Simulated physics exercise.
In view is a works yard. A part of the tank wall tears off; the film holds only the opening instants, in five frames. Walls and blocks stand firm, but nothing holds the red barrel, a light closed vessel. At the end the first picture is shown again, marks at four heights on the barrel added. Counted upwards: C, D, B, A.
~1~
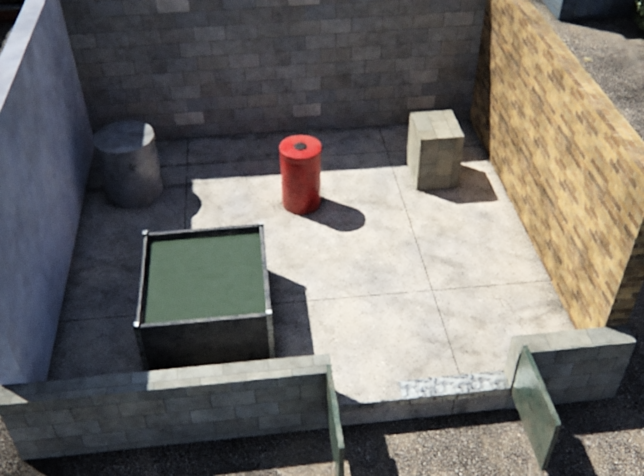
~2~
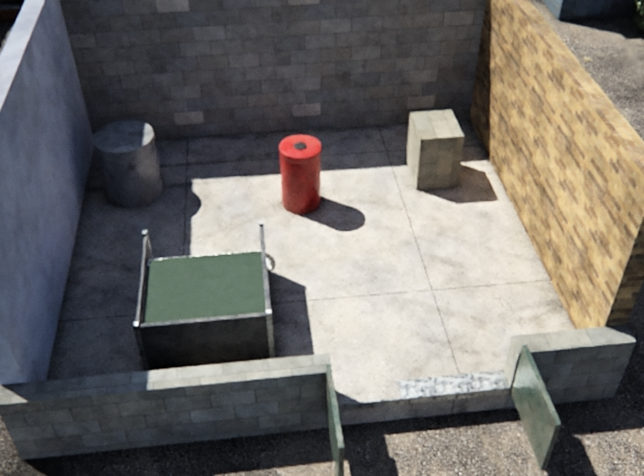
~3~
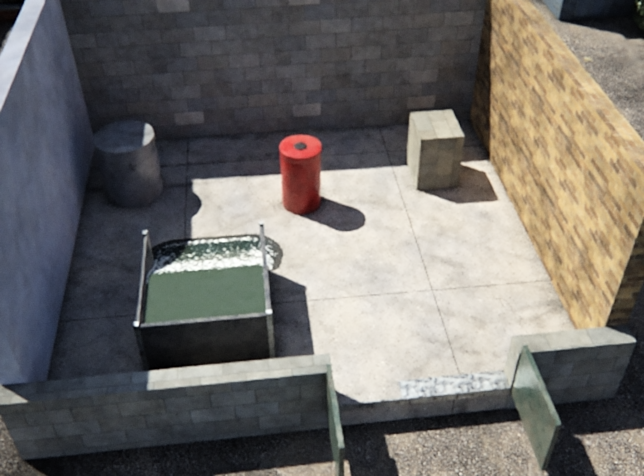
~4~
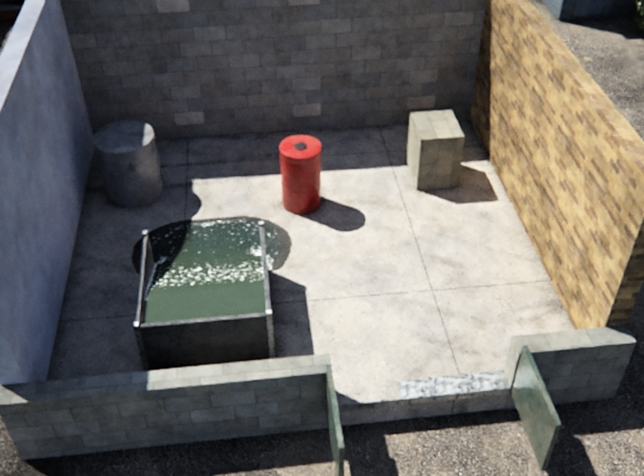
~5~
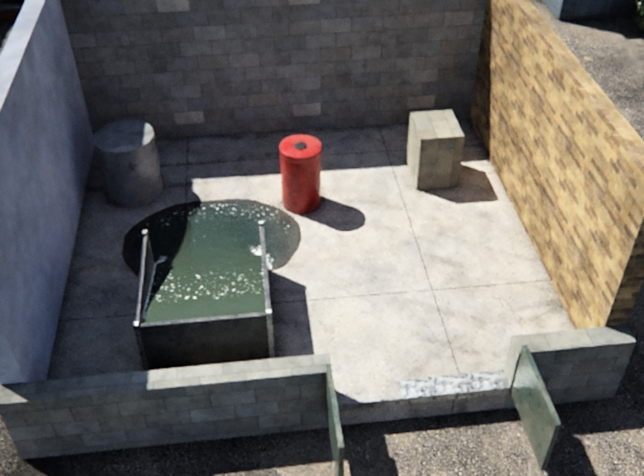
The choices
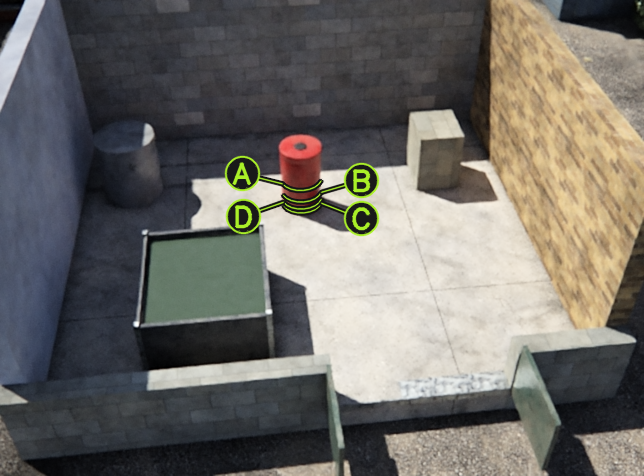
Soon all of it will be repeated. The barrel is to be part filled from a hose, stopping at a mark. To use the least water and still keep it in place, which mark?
B.
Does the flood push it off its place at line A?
No, that is safe.
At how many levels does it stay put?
Two of them.
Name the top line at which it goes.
That would be D.
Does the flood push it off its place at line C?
Yes, it does.
On the marked copy, A at (303, 190); B at (303, 201); C at (303, 212); D at (303, 208); from the bottom up C, D, B, A.
Choosing A, it does not move.
Choosing B, it does not move.
Choosing C, it is pushed about 5 times its own width away.
Choosing D, it is pushed about its own width away.
